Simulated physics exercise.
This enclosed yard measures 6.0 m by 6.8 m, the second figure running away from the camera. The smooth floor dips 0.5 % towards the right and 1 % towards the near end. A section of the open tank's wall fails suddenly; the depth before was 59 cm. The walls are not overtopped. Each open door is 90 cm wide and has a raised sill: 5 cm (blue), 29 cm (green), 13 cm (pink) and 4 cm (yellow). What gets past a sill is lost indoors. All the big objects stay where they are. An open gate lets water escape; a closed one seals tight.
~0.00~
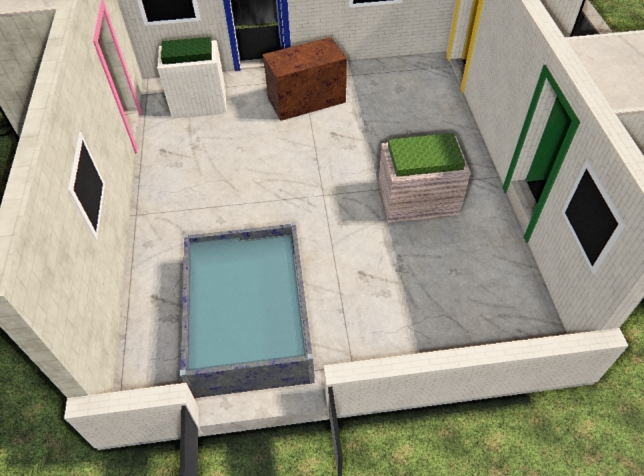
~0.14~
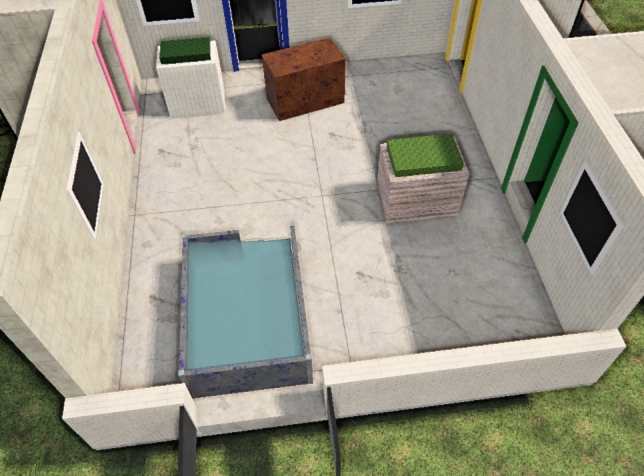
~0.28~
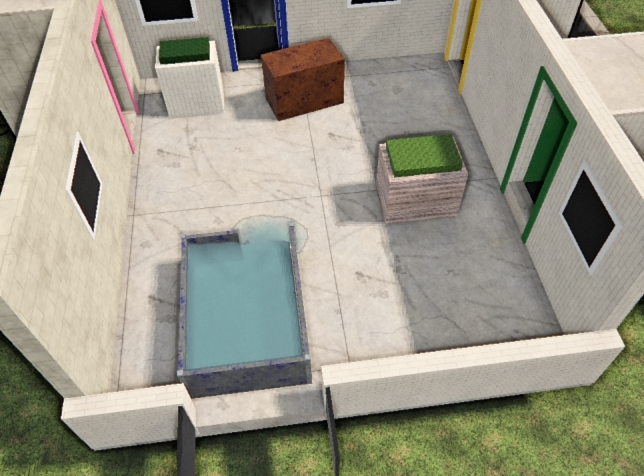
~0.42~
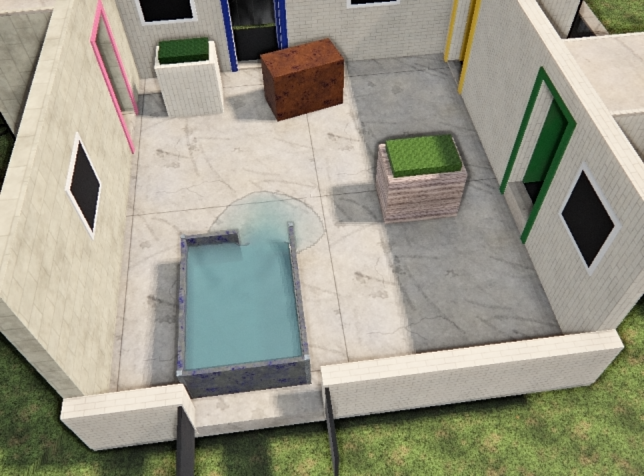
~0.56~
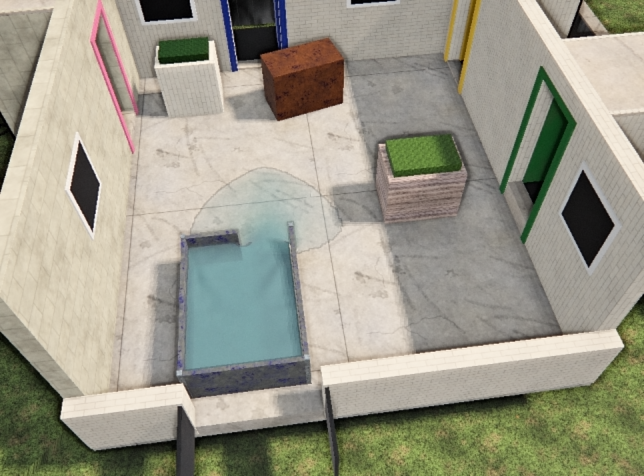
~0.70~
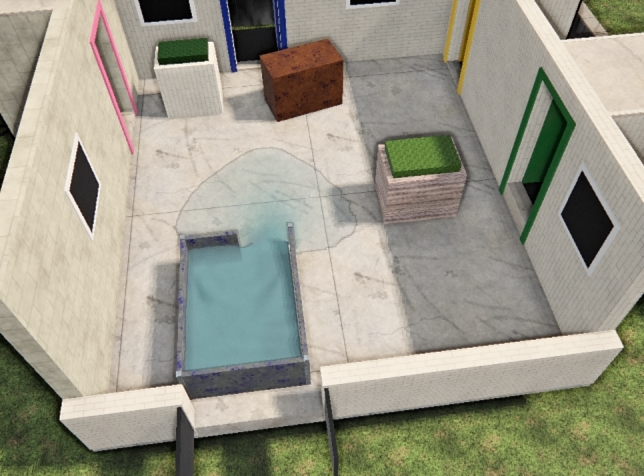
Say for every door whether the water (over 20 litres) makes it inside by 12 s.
Door by door: At the blue door it passes the limit; at the green door it does not reach the limit; at the pink door it does not reach the limit; at the yellow door it goes over the limit.
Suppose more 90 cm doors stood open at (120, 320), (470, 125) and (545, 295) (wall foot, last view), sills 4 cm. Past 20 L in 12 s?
In that order: Not over, above, under.
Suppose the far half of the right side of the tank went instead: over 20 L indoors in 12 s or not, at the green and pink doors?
Against that limit: Green not over, pink under.
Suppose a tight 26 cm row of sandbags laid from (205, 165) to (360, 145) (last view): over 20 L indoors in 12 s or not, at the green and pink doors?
Against that limit: Green not over, pink under.
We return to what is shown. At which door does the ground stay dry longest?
It is the green one.
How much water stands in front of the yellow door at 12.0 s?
About 4.5 cm.
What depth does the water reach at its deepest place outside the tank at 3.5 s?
About 18 cm.
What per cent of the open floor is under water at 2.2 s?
Some 40 per cent of it.
After 1.4 s water covers 25 % of the floor and is deepest (30 cm) near (267, 250); blue door not reached, green door not reached, pink door not reached, yellow door not reached.
After 2.2 s water covers 40 % of the floor and is deepest (24 cm) near (267, 250); blue door 2 cm at the sill, 2 L in, green door not reached, pink door 4 cm at the sill, 0 L in, yellow door not reached.
After 3.5 s water covers 50 % of the floor and is deepest (18 cm) near (267, 250); blue door 8 cm at the sill, 30 L in, green door not reached, pink door 11 cm at the sill, 2 L in, yellow door 12 cm at the sill, 12 L in.
After 7.0 s water covers 70 % of the floor and is deepest (10 cm) near (267, 250); blue door 7 cm at the sill, 63 L in, green door 2 cm at the sill, 0 L in, pink door 5 cm at the sill, 2 L in, yellow door 8 cm at the sill, 75 L in.
After 12.0 s water covers 90 % of the floor and is deepest (10 cm) near (567, 361); blue door 2 cm at the sill, 67 L in, green door 5 cm at the sill, 0 L in, pink door 3 cm at the sill, 2 L in, yellow door 5 cm at the sill, 92 L in.
